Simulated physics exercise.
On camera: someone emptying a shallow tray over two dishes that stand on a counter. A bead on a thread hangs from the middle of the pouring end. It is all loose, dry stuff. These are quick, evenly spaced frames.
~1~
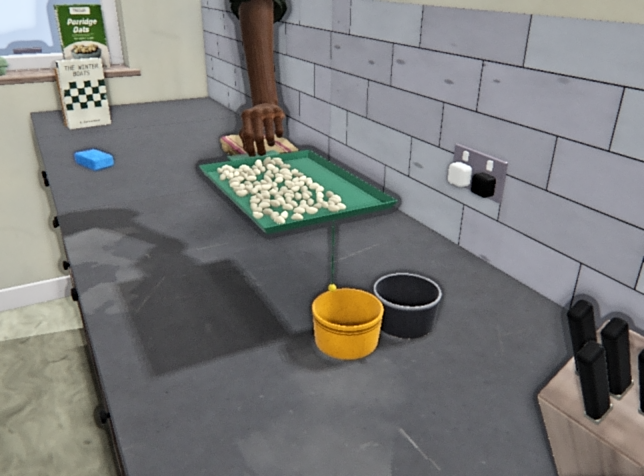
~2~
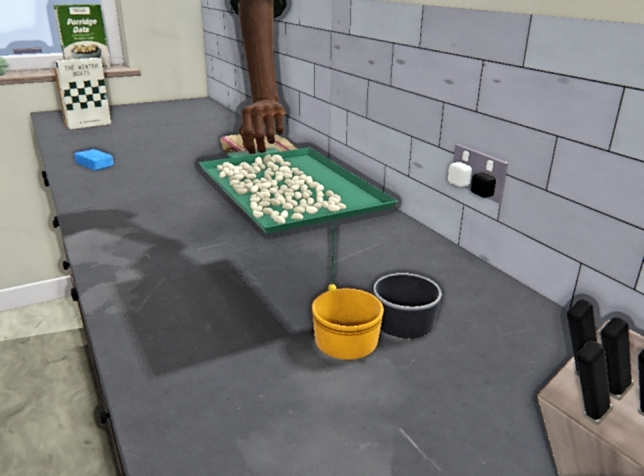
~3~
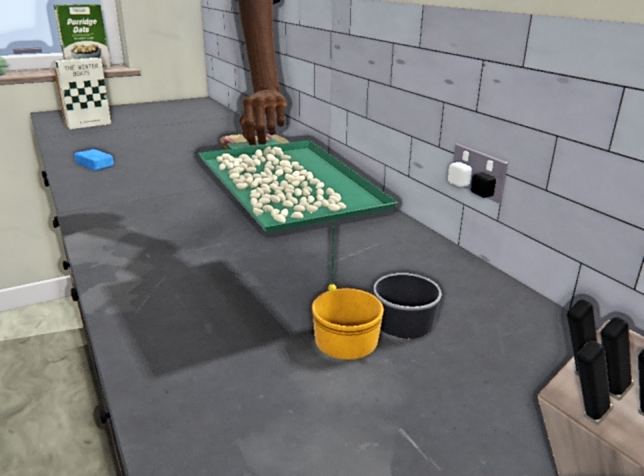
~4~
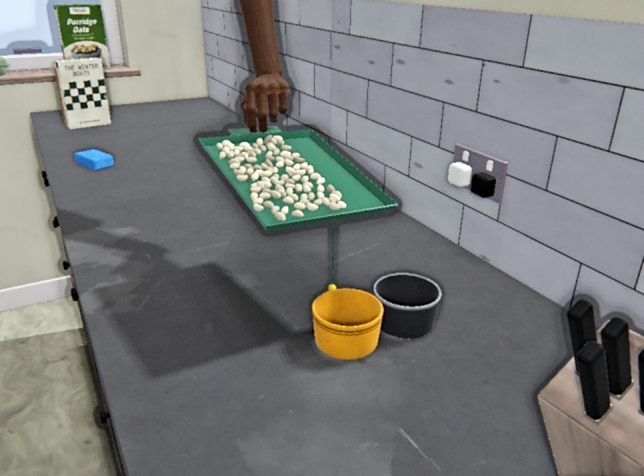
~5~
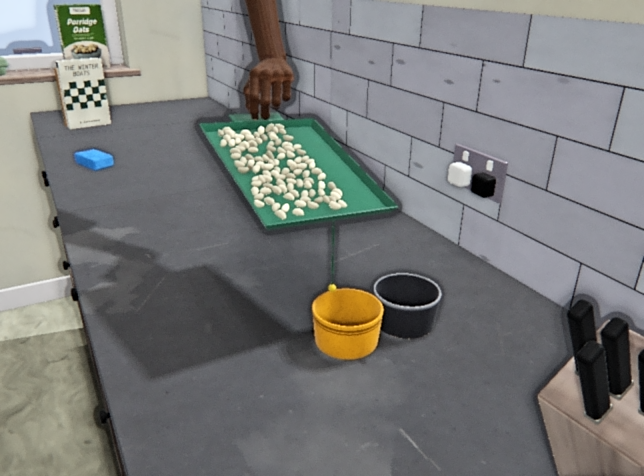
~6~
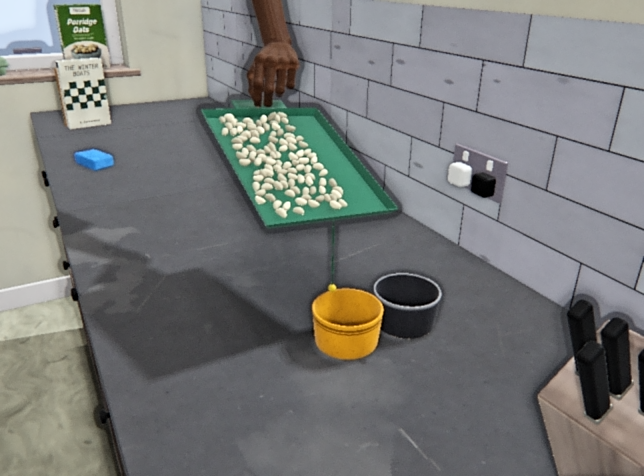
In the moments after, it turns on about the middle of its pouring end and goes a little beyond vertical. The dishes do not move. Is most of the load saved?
In the dishes lies more than half of it.
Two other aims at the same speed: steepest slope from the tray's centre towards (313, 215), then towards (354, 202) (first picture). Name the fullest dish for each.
The first try: The left one. The second: The right one.
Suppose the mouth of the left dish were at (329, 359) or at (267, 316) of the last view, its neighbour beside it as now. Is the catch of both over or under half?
At the first place under half, at the second under half.
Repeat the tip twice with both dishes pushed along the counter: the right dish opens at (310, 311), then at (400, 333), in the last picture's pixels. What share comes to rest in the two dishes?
Roughly 10 per cent, and 10 per cent.
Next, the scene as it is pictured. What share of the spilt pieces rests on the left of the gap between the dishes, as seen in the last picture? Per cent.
About 30 per cent.
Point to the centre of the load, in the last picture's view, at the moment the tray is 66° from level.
Close to (367, 228).
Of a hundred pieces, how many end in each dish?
For the left dish some 30 %, for the right dish some 50 %.
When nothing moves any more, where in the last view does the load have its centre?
Near (397, 325).
Soon, tray tipped steeply; about half on the tray; a small part in the left dish; a stray few in the right dish; about half in the air.
A while on, tray tipped past a quarter turn; about a quarter in the left dish; about half in the right dish; about a quarter outside both.
Towards the end, tray tipped past a quarter turn; about a quarter in the left dish; about half in the right dish; about a quarter outside both.
Finally, tray tipped past a quarter turn; about a quarter in the left dish; about half in the right dish; about a quarter outside both.
